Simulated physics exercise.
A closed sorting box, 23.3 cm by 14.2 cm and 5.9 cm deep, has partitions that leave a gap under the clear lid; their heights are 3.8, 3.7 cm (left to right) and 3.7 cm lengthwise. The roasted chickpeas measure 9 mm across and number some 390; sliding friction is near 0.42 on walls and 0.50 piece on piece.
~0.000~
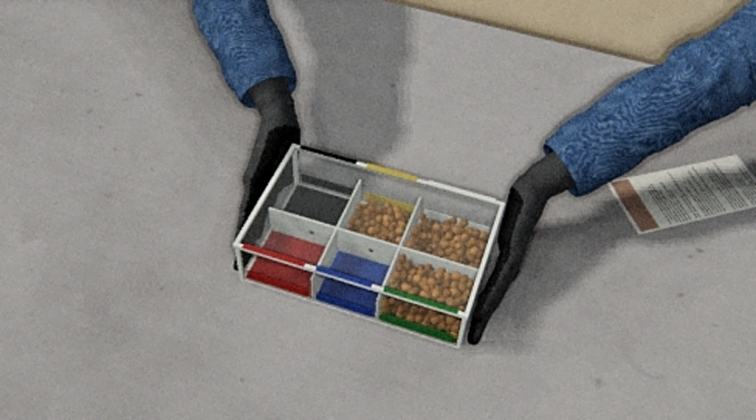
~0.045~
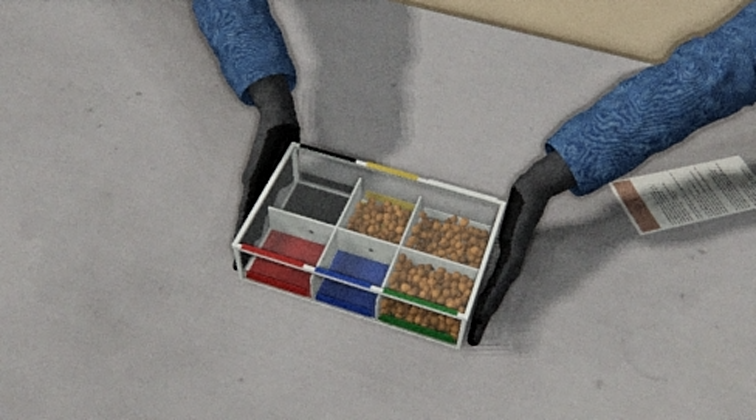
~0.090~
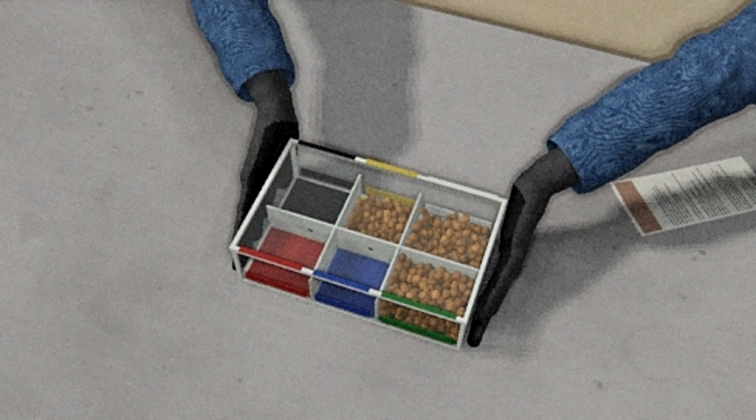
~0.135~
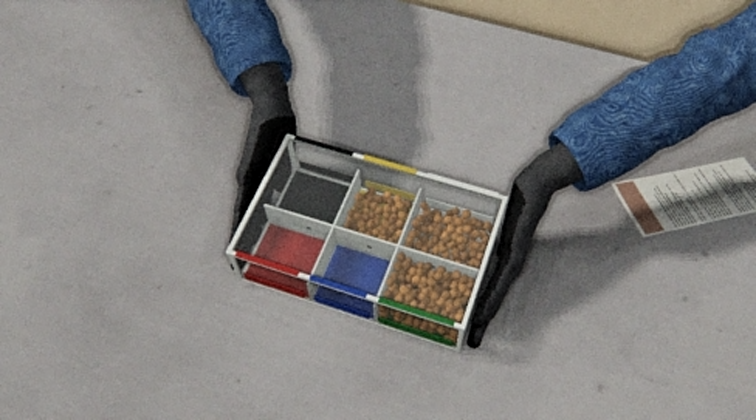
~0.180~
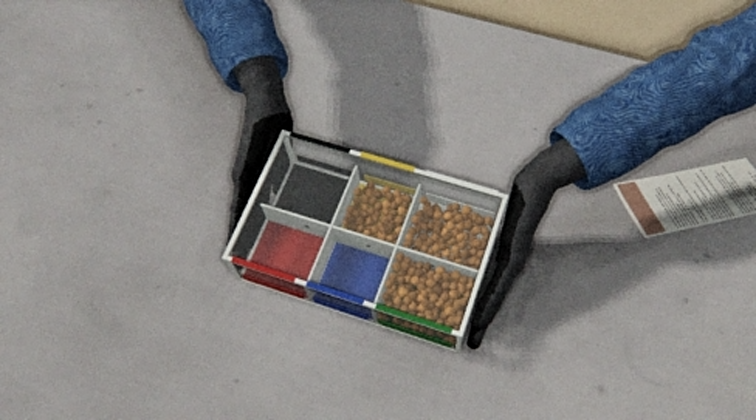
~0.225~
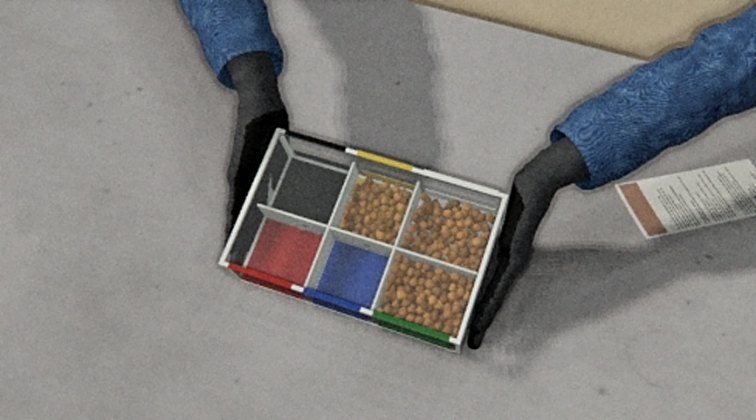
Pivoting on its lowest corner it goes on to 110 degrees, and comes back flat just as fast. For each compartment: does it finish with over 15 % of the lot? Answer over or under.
Red under, blue over, green over, yellow under, white under, black under.
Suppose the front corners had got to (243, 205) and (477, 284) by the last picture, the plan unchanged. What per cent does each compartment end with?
Red 0, blue 0, green 10, yellow 25, white 65, black 0.
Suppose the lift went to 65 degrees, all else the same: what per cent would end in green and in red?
In that case green 45; red 0.
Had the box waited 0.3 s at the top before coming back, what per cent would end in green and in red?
Green 70, red 5.
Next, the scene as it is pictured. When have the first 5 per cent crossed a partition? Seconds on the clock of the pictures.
Near 0.80 s.
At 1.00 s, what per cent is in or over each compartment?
Red 0; blue 10; green 60; yellow 10; white 20; black 0.
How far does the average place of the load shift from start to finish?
Some 4.0 cm.
After 1.00 s, tilt 110 degrees; blue 10 %, green 60 %, yellow 10 %, white 20 %.
After 1.51 s, tilt 48 degrees; red 5 %, blue 20 %, green 70 %, yellow 5 %, white 5 %.
Then, at 2.09 s, tilt 0 degrees; red 5 %, blue 20 %, green 70 %, yellow 5 %, white 5 %.
In the end, at 2.7 s, red 5 %, blue 20 %, green 70 %, yellow 5 %, white 5 %, black 0 %.
